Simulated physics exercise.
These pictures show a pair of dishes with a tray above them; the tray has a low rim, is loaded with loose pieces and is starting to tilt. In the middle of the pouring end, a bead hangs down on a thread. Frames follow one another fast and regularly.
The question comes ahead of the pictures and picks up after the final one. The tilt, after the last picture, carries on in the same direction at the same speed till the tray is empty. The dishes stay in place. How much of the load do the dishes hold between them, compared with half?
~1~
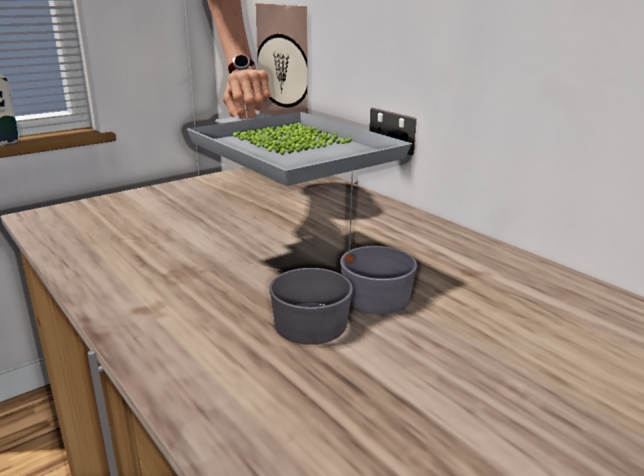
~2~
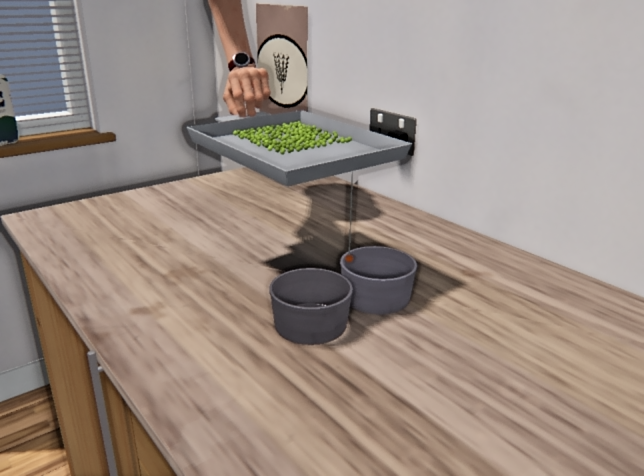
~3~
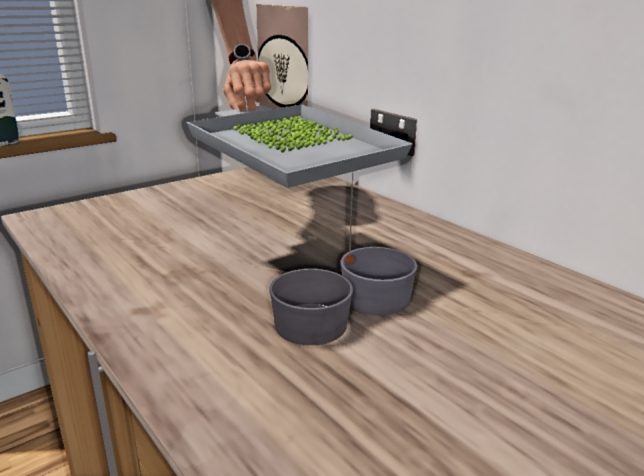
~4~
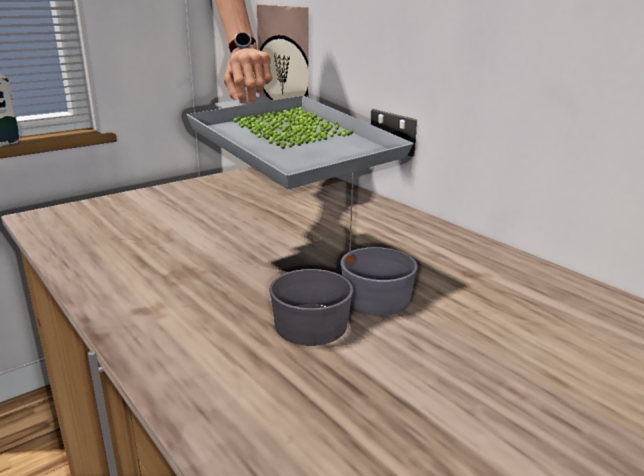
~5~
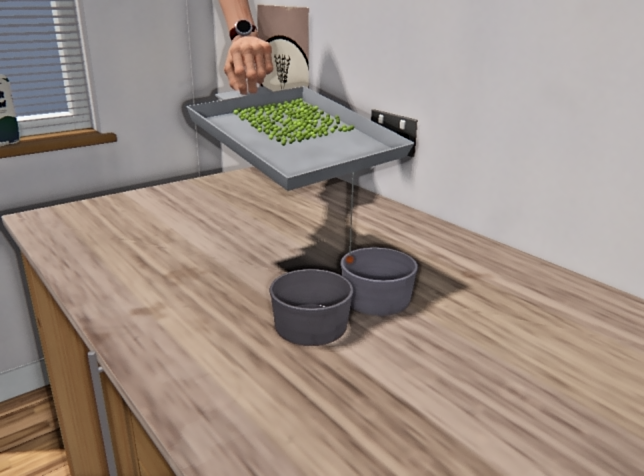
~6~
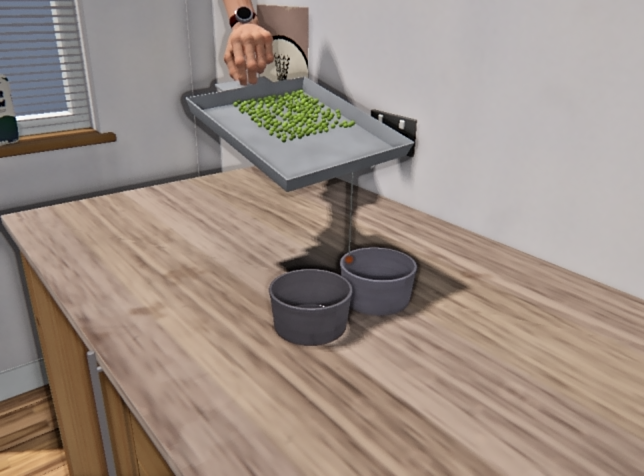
Between them the dishes hold more than half of the load.
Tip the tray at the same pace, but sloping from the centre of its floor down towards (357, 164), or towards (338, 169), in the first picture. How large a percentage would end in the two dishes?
I'd put it at some 70 % and then some 50 %.
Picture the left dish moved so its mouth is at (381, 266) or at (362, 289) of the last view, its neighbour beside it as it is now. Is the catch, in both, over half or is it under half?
Short of half and then Short of half.
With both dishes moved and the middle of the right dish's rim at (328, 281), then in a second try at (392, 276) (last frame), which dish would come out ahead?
First try, the dish to the right; second try, the dish to the left.
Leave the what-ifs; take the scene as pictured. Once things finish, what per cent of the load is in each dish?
In per cent, left near 80 and right near 0.
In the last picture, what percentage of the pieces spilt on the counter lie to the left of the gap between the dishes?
Looks like close to 30 per cent of it.
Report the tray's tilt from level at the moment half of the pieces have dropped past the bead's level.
About 100° of tilt.
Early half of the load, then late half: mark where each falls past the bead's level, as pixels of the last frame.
I'd say close to (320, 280) at first and close to (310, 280) later on.
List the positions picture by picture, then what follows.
The first picture shows corners of the pouring end near (287, 168) and (406, 143), level; middle of the load near (288, 138), dried peas; left dish near (336, 319); right dish near (404, 290); bead on its thread near (349, 258).
The second picture shows corners of the pouring end near (287, 169) and (406, 143), level; middle of the load near (288, 136).
The third picture shows corners of the pouring end near (288, 171) and (407, 143), tipped barely, lowest at the left corner; middle of the load near (288, 133).
The fourth picture shows corners of the pouring end near (288, 173) and (408, 143), tipped a little, lowest at the left corner; middle of the load near (289, 126).
The fifth picture shows corners of the pouring end near (289, 175) and (408, 142), tipped a little, lowest at the left corner; middle of the load near (289, 120).
The sixth picture shows corners of the pouring end near (288, 176) and (409, 141), tipped a little, lowest at the left corner; middle of the load near (290, 114); left dish near (336, 320); right dish near (404, 292).
Shortly afterwards, tray tipped steeply; the bulk on the tray; only a few in the left dish; a little outside both; only a few in the air.
Next, tray tipped right over; near half on the tray; a little in the left dish; a little outside both; near a quarter in the air.
Some moments later, tray tipped past a quarter turn; the bulk in the left dish; near a quarter outside both.
In the end, tray tipped past a quarter turn; the bulk in the left dish; none at all in the right dish; near a quarter outside both.
